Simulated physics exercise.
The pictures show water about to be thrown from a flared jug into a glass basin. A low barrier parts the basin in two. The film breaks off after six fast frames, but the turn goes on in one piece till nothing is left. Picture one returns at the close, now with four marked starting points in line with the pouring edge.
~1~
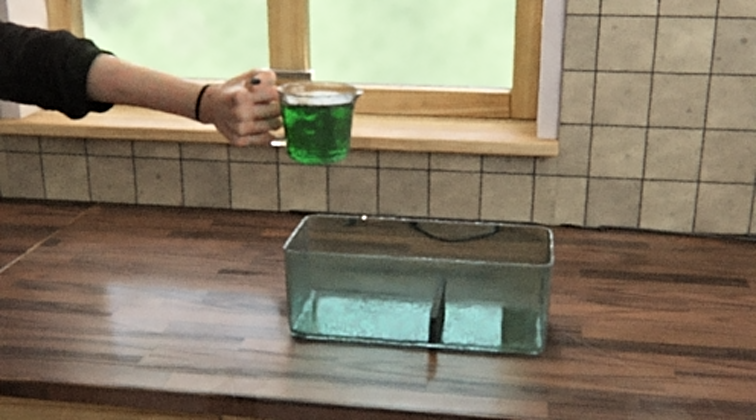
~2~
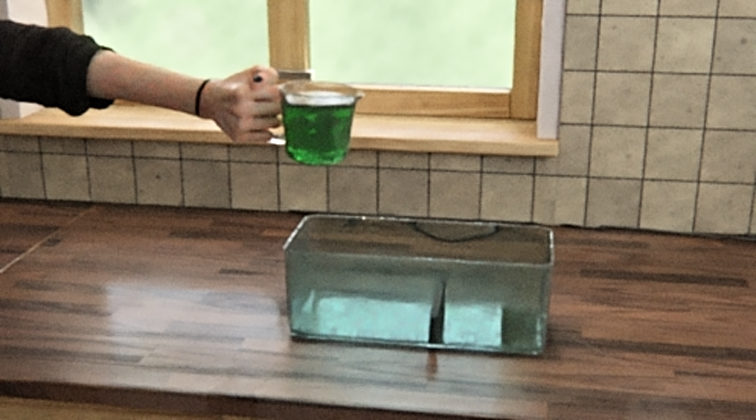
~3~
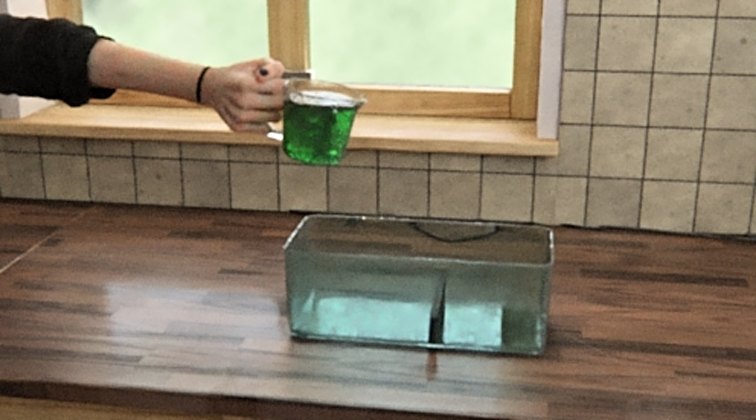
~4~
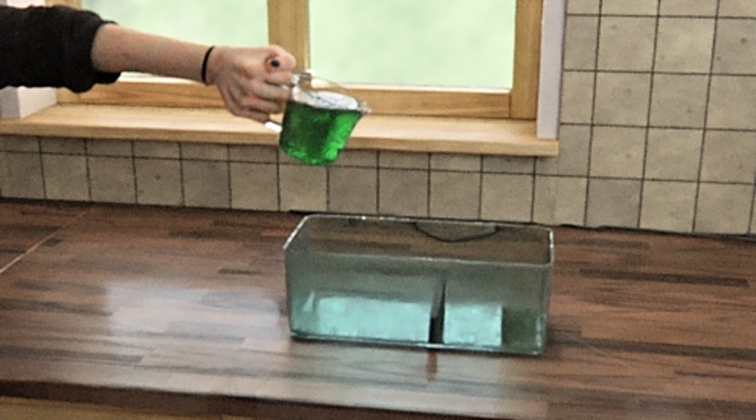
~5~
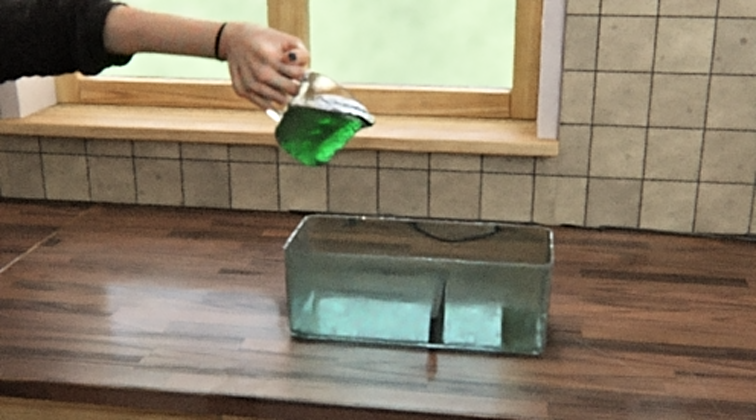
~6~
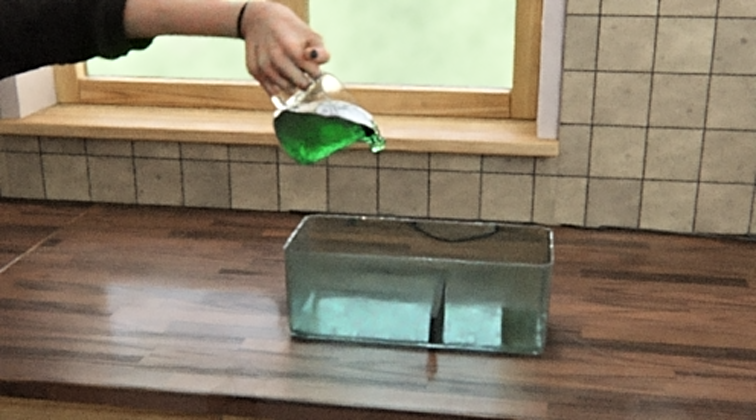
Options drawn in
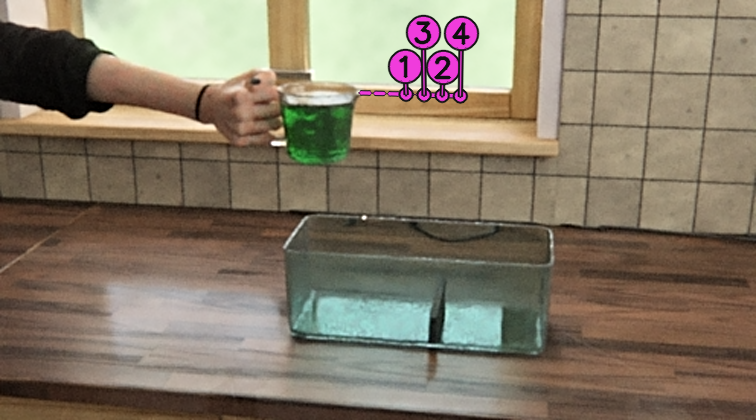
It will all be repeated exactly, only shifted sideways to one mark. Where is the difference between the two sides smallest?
The answer is spot 1.
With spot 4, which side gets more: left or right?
The right one.
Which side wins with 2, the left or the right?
The right side.
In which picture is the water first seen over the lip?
In picture 5.
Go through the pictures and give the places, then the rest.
In the first picture, upright, lip at (361, 92); basin from (289, 333) to (545, 351); top of the wall at (438, 296); nothing has left yet.
In the second picture, tipped about 3°, lip at (362, 95); nothing has left yet.
In the third picture, tipped about 10°, lip at (366, 101); nothing has left yet.
In the fourth picture, tipped about 22°, lip at (369, 112); nothing has left yet.
In the fifth picture, tipped about 37°, lip at (371, 126); water is over the lip, down to (371, 126).
In the sixth picture, tipped about 55°, lip at (368, 141); water is over the lip, down to (375, 148).
In magenta, 1 at (406, 94); 2 at (442, 95); 3 at (424, 94); 4 at (460, 96).
If 1 is chosen, about 51 % ends left of the wall and 45 % right of it; 4 % is lost outside.
If 2 is chosen, about 8 % ends left of the wall and 88 % right of it; 3 % is lost outside.
If 3 is chosen, about 22 % ends left of the wall and 76 % right of it.
If 4 is chosen, about 11 % ends left of the wall and 84 % right of it; 5 % is lost outside.
